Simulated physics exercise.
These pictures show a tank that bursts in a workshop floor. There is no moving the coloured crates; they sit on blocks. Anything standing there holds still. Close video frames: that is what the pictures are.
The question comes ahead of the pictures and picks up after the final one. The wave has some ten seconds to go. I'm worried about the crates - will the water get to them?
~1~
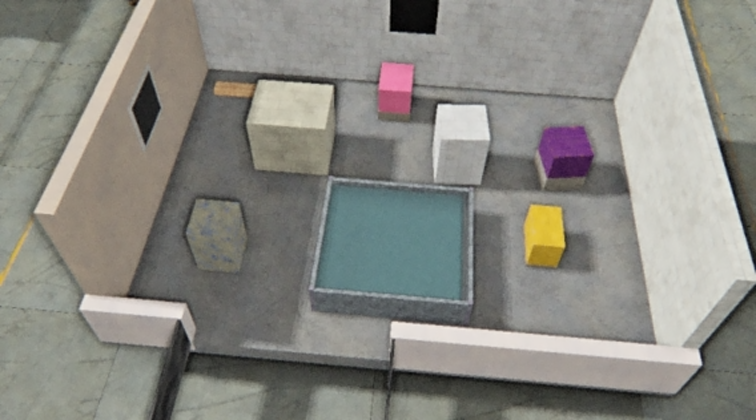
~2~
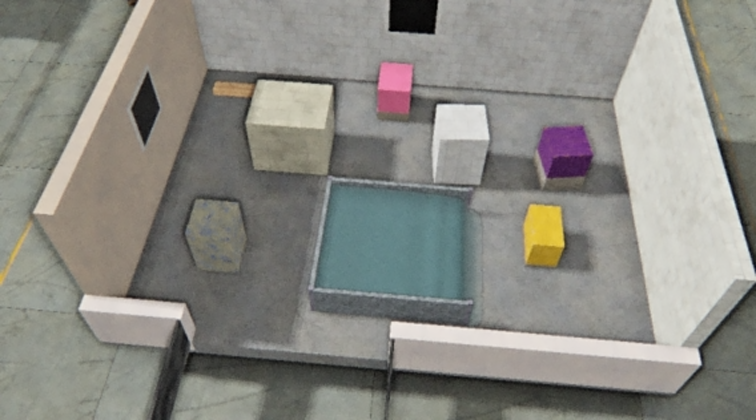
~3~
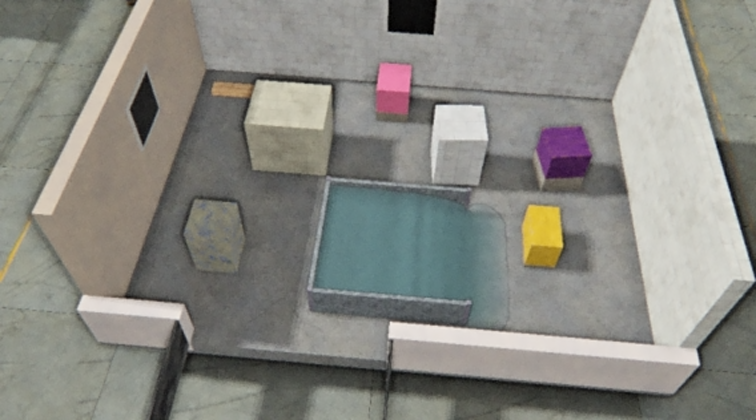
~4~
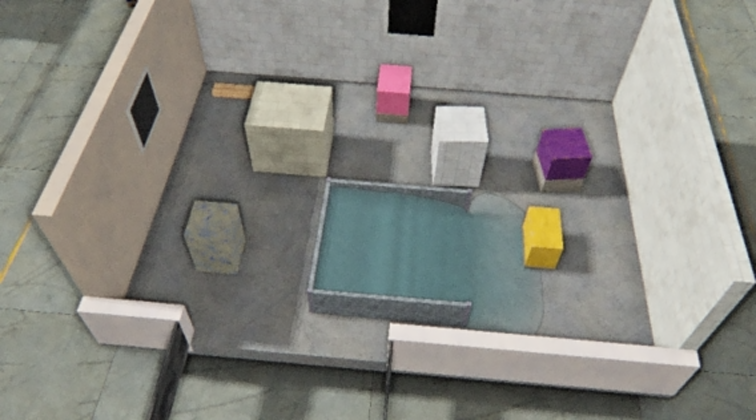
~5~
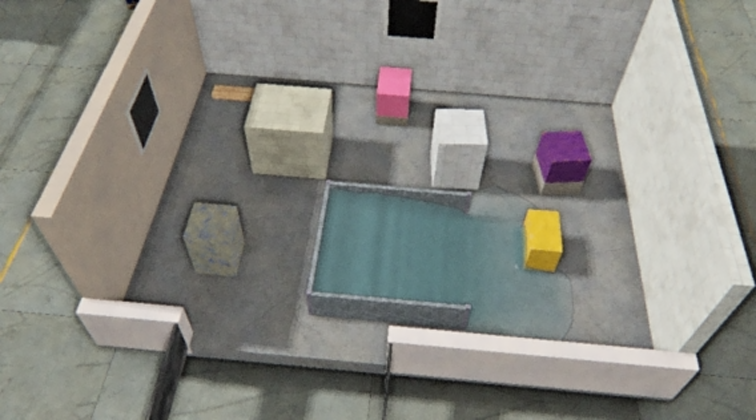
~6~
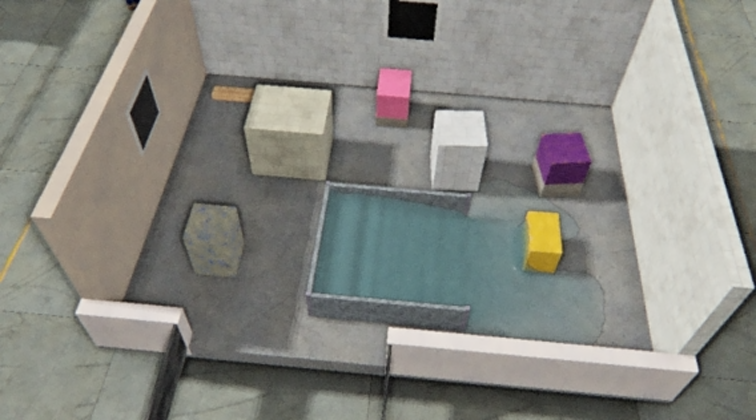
As I see it, the purple crate is left alone by the water; the pink crate is left alone by the water; the yellow crate is lapped by the water.
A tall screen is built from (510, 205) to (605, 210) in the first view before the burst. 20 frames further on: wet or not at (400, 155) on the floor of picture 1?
I'd call it waterless.
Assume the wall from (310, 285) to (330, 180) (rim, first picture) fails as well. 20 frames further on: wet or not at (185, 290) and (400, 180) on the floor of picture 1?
Submerged, untouched.
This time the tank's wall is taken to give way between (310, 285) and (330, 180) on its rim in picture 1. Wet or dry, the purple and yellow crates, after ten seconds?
As I see it, purple stays clear and yellow stays clear.
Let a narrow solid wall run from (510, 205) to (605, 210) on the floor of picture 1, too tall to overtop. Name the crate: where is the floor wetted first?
That would be the yellow-painted one.
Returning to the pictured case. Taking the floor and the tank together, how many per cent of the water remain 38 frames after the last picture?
100 %.
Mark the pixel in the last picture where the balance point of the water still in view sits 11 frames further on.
The water's centre sits above (489, 271).
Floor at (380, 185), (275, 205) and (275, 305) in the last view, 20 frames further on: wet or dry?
First spot clear, second spot clear, third spot clear.
A moment on, water covers 20 % of the floor; the purple crate water round its plinth, the pink crate not reached, the yellow crate water round its plinth.
Next, water covers 30 % of the floor; the purple crate water round its plinth, the pink crate not reached, the yellow crate water round its plinth.
Then, water covers 45 % of the floor; the purple crate water round its plinth, the pink crate water round its plinth, the yellow crate water round its plinth.
Later, water covers 60 % of the floor; the purple crate water round its plinth, the pink crate water round its plinth, the yellow crate water round its plinth.
In the end, water covers 85 % of the floor; the purple crate stayed above the water, the pink crate stayed above the water, the yellow crate was topped.
